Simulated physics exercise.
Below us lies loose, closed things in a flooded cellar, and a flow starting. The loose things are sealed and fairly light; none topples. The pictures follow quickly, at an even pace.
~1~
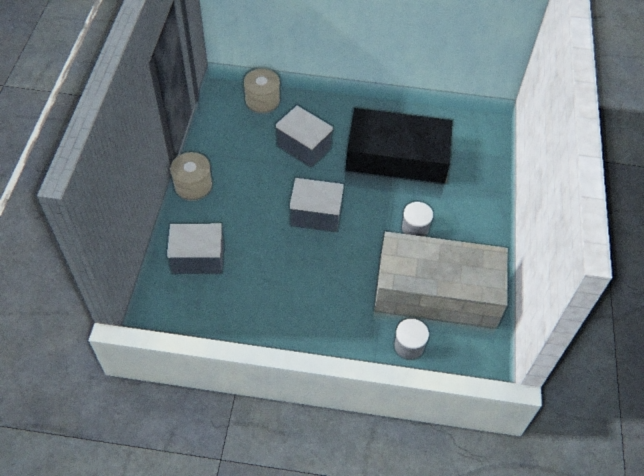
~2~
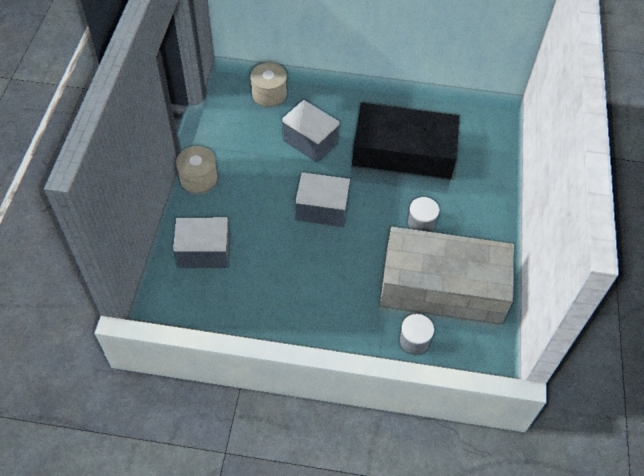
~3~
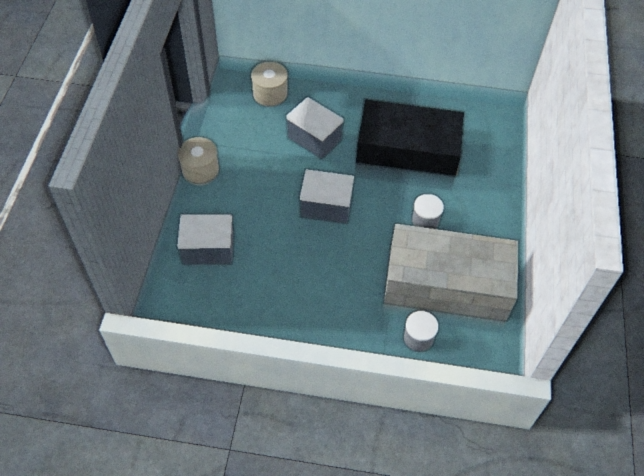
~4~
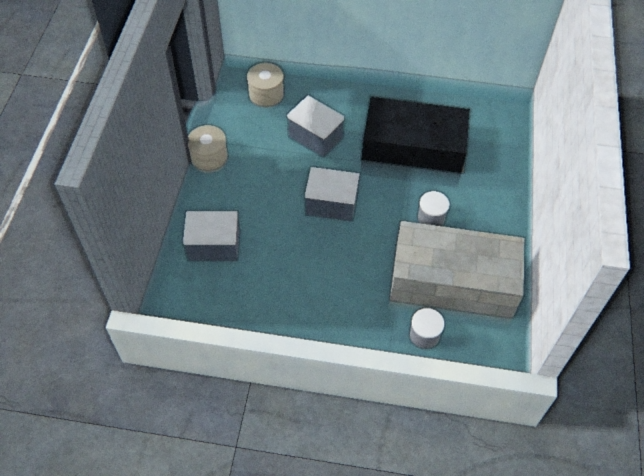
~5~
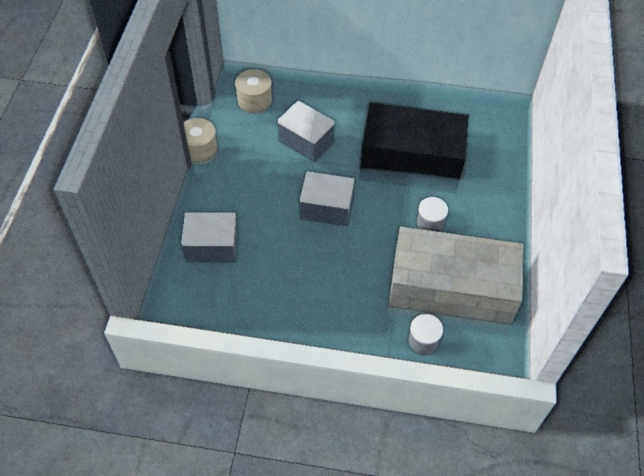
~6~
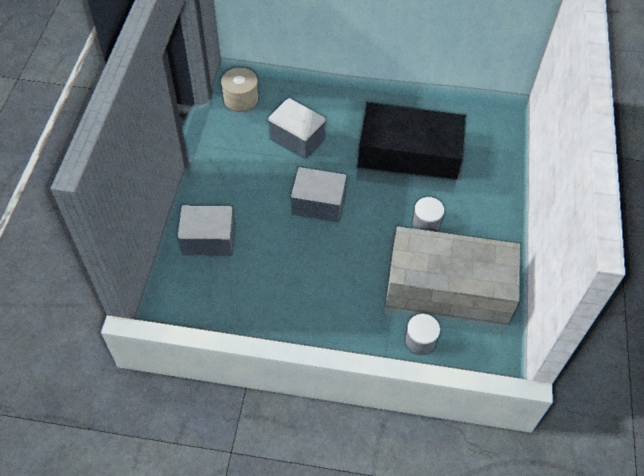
Teal-floored, walled room from above, with two tan tubs drifting left, one disappearing behind the grey wall as pale boxes shift slightly.
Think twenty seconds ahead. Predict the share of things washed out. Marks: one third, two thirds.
That comes to two thirds or more.
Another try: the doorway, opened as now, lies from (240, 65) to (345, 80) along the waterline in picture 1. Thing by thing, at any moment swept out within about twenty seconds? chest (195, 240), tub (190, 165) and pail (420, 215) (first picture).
In that order: Out, carried outside, kept in.
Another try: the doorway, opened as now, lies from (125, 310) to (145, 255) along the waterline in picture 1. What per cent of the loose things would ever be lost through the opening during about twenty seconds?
About 60 per cent.
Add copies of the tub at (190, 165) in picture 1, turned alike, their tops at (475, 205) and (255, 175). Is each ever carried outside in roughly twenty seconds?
As listed: No, carried outside.
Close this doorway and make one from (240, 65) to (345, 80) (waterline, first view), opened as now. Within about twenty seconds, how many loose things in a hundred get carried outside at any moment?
Roughly 70 per cent.
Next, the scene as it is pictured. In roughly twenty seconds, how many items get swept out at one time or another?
5 of them.
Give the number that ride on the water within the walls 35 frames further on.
I count 2.
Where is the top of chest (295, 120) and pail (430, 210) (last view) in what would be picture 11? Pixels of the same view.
Close to (256, 100) and (397, 205).
A moment on, 2 of 7 are out; 5 afloat.
Next, 4 of 7 are out; 3 afloat.
Later, 5 of 7 are out; 2 afloat.
In the end, 5 of 7 are out; 2 afloat.
